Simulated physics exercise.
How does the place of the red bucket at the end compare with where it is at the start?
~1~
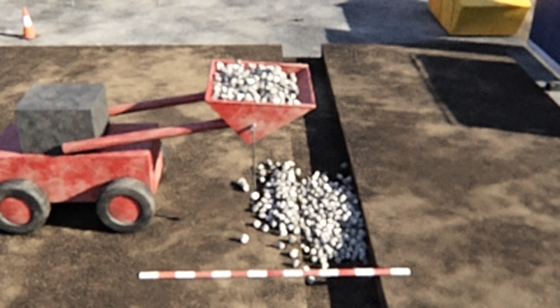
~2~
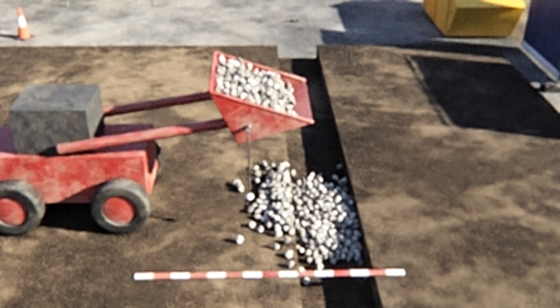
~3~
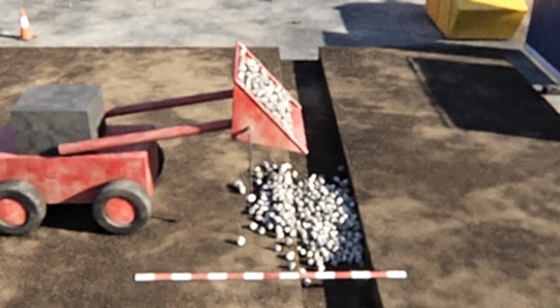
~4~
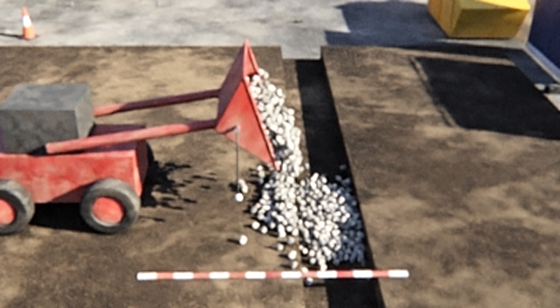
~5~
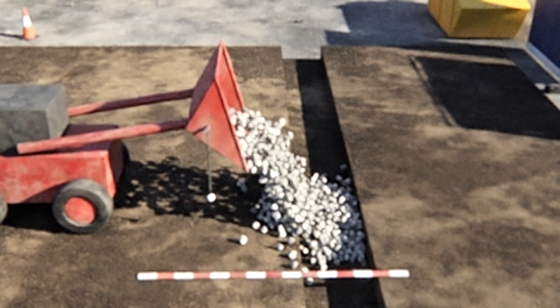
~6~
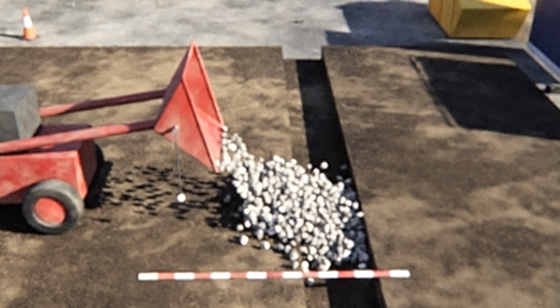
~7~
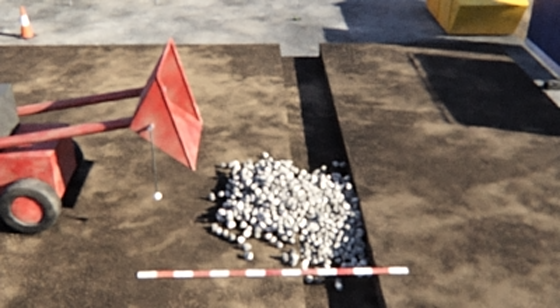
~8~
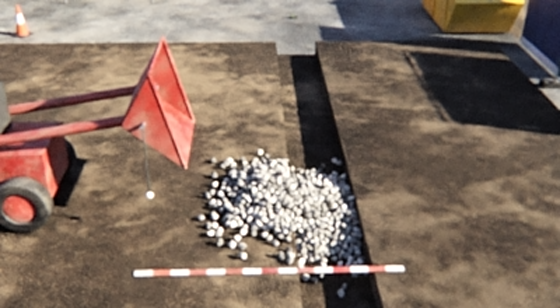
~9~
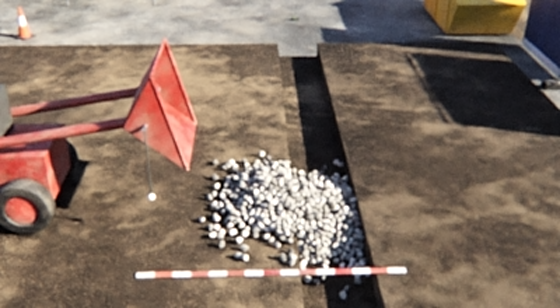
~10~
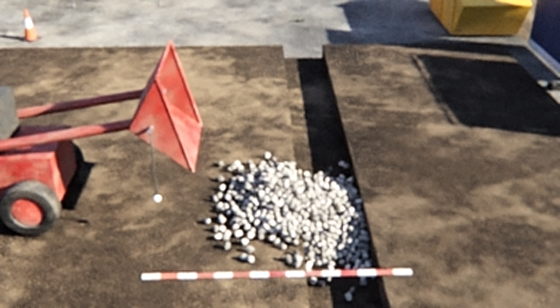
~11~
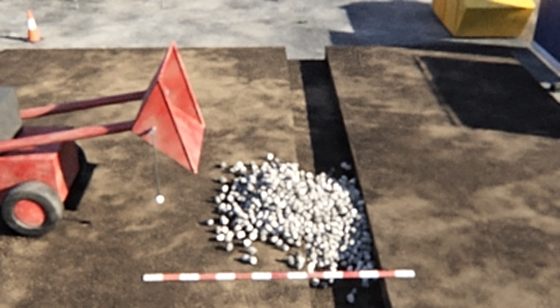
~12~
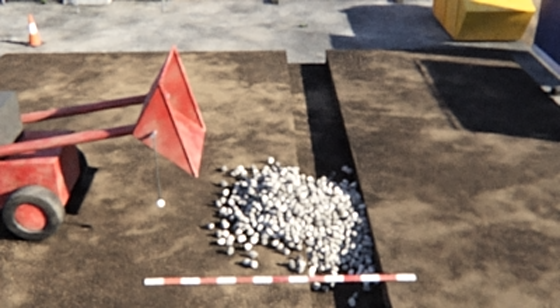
At the start the bucket is above the stone heap, close to the trench. At the end it is clearly farther left, off to the side of the heap.
On bare ground, a red loader tips pale stones onto a trench-side heap while backing left.
